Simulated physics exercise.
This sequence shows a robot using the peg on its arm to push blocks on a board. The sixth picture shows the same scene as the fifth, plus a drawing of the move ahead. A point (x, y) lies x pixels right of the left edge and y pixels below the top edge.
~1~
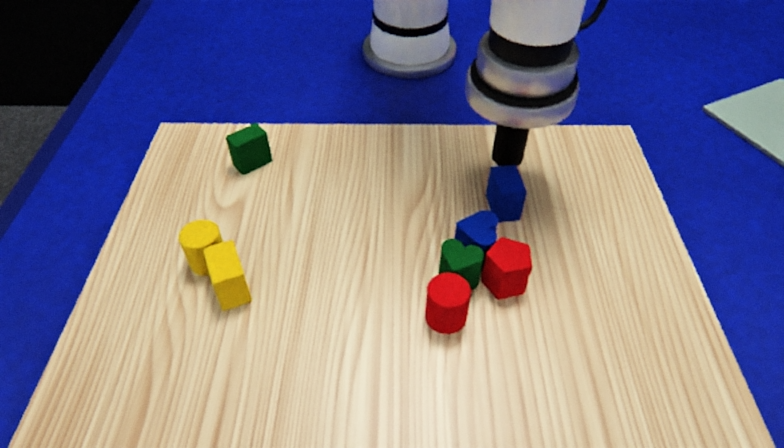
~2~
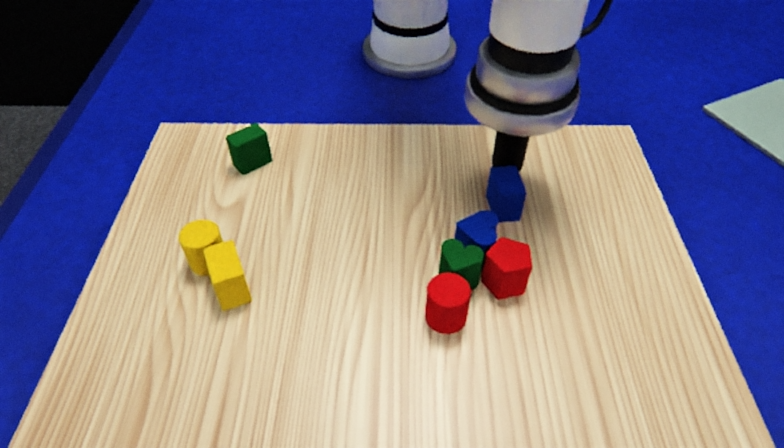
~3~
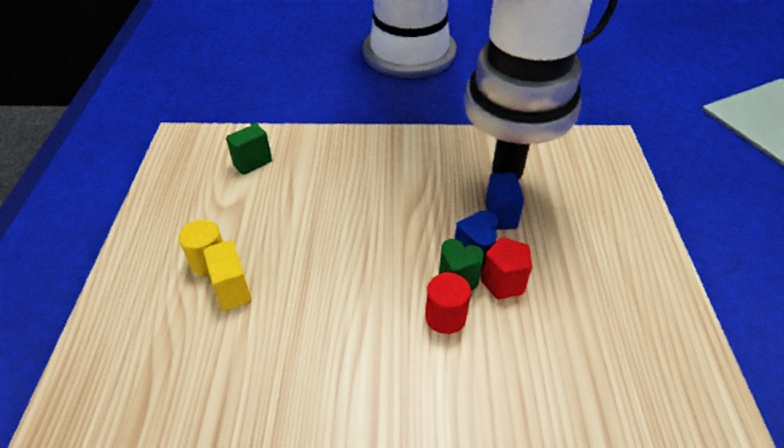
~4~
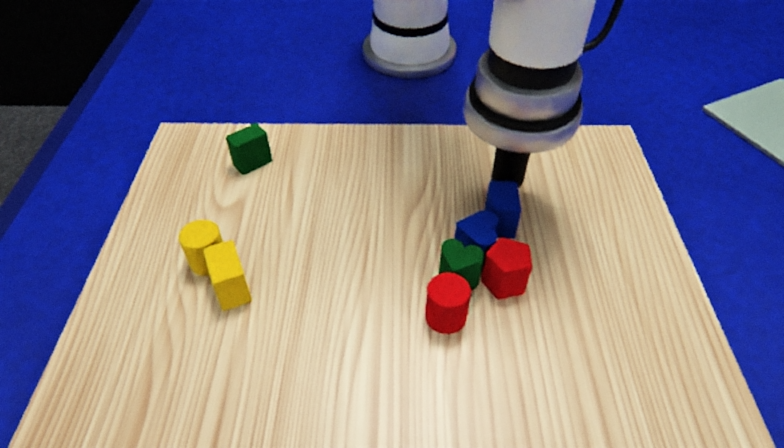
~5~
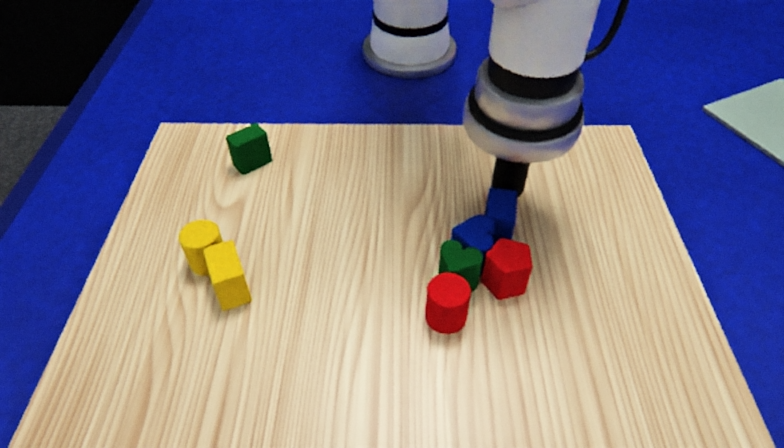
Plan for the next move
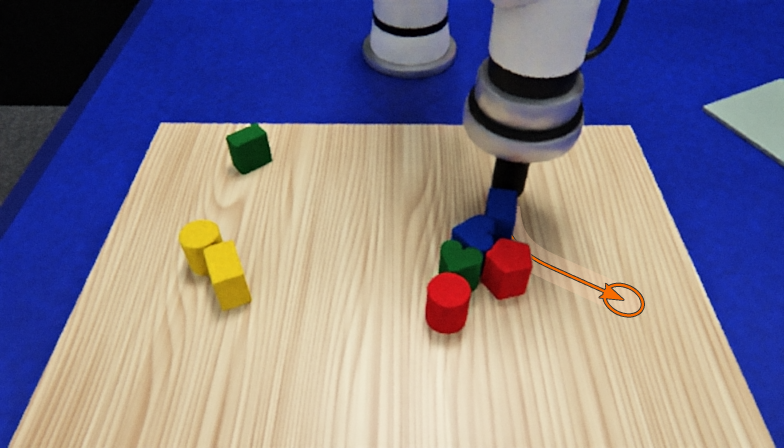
The robot arm's black peg, behind a blue block on the wooden board, moves slightly toward the viewer and pushes that block forward. The block closes the small gap to the blue heart beside the red pentagon and nudges it slightly left, while the yellow blocks stay still.
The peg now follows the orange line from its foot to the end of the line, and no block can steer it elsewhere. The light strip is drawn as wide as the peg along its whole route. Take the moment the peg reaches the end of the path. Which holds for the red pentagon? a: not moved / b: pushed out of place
Option a.
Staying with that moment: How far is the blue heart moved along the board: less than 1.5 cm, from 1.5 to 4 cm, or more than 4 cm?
It gets moved 1.5 to 4 cm.
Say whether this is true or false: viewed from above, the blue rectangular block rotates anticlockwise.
The claim does not hold.
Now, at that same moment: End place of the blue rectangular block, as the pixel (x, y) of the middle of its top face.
It should be at about (485, 226).
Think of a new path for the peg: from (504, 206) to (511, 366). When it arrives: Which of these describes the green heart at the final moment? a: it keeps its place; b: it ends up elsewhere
The one that fits is b, it ends up elsewhere.
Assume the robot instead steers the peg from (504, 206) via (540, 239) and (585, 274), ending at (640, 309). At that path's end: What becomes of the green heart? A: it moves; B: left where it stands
B (left where it stands)
Drawn move, from (504, 206) through (517, 245) and (566, 274) to (623, 300).
What follows on the original path. One third of the way, peg (522, 229); green heart (445, 265); blue heart (450, 239), turned 30° anticlockwise; blue rectangular block (485, 226), turned 75° clockwise.
Two thirds of the way, peg (572, 258); green heart (445, 265); blue heart (450, 239), turned 30° anticlockwise; blue rectangular block (485, 226), turned 75° clockwise.
At the end, peg (632, 284); green heart (445, 265); blue heart (450, 239), turned 30° anticlockwise; blue rectangular block (485, 226), turned 75° clockwise; red pentagon still.
